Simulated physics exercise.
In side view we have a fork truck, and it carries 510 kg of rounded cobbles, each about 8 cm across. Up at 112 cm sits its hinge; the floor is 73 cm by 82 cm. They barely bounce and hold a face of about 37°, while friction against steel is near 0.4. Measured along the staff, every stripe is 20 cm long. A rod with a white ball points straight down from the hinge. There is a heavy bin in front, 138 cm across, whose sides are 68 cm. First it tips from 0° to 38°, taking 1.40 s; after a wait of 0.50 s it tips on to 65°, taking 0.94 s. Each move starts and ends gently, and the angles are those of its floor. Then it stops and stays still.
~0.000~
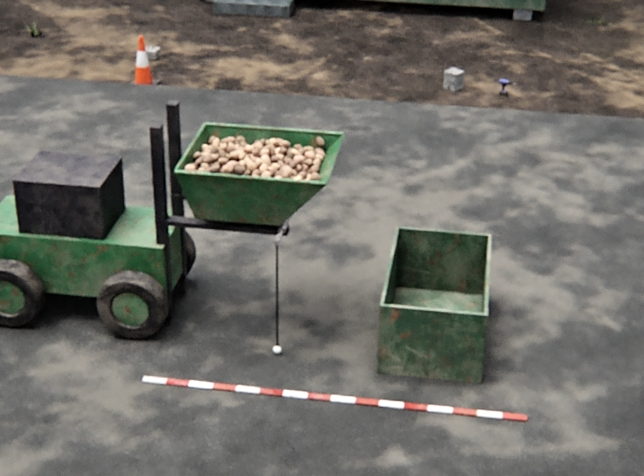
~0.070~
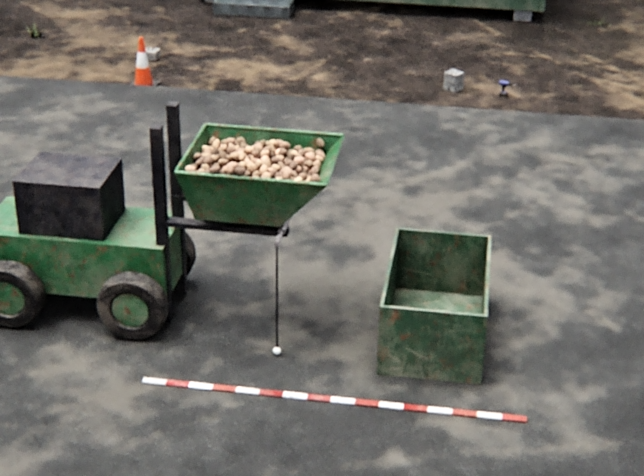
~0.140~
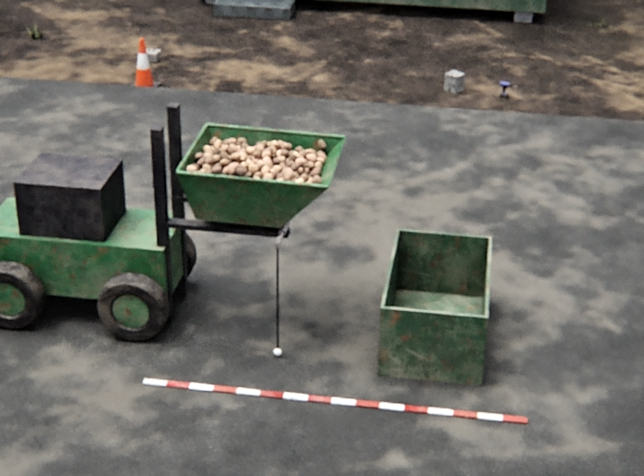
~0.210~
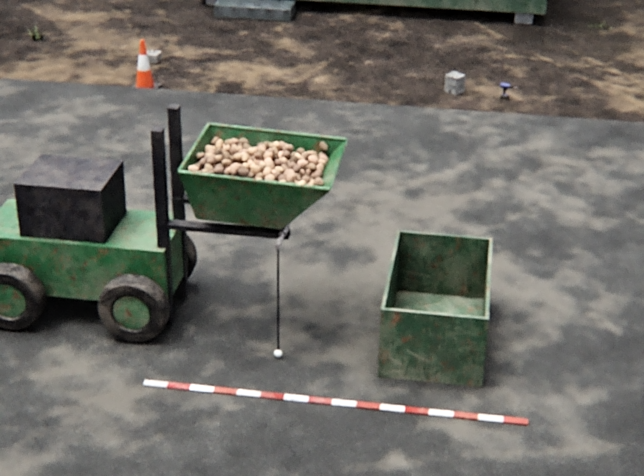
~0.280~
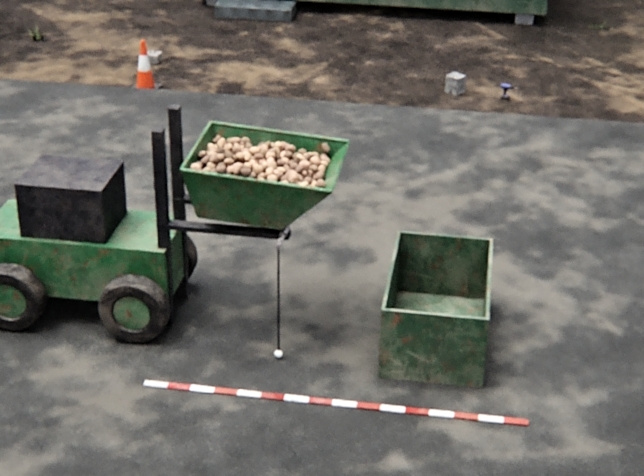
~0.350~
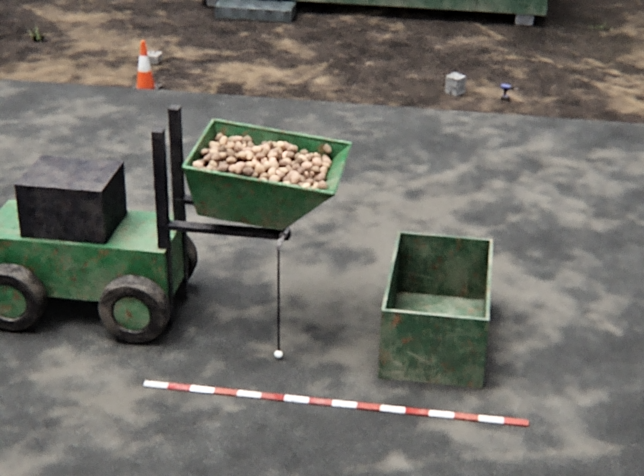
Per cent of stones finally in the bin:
About 65 %.
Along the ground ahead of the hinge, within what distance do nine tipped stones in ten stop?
Around 160 cm ahead of the hinge.
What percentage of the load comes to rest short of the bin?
I'd put it at around 35 per cent.
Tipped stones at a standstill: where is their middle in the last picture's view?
(412, 327).
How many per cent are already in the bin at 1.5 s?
Close to 0 per cent at that time.
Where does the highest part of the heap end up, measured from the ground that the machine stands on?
The top of the heap ends up around 42 cm above that ground.
After 1.0 s the floor is at 32°; 100 % in the skip; the foremost stones are at (340, 200).
After 1.5 s the floor is at 38°; 100 % in the skip; the foremost stones are at (352, 201).
After 3.3 s the floor is at 65°; 55 % in the skip, 17 % short of the bin, 27 % in the bin, 1 % beside or beyond the bin; the foremost stones are at (453, 340).
After 5.8 s the floor is at 65°; 0 % in the skip, 36 % short of the bin, 63 % in the bin, 1 % beside or beyond the bin; the foremost stones are at (480, 335).
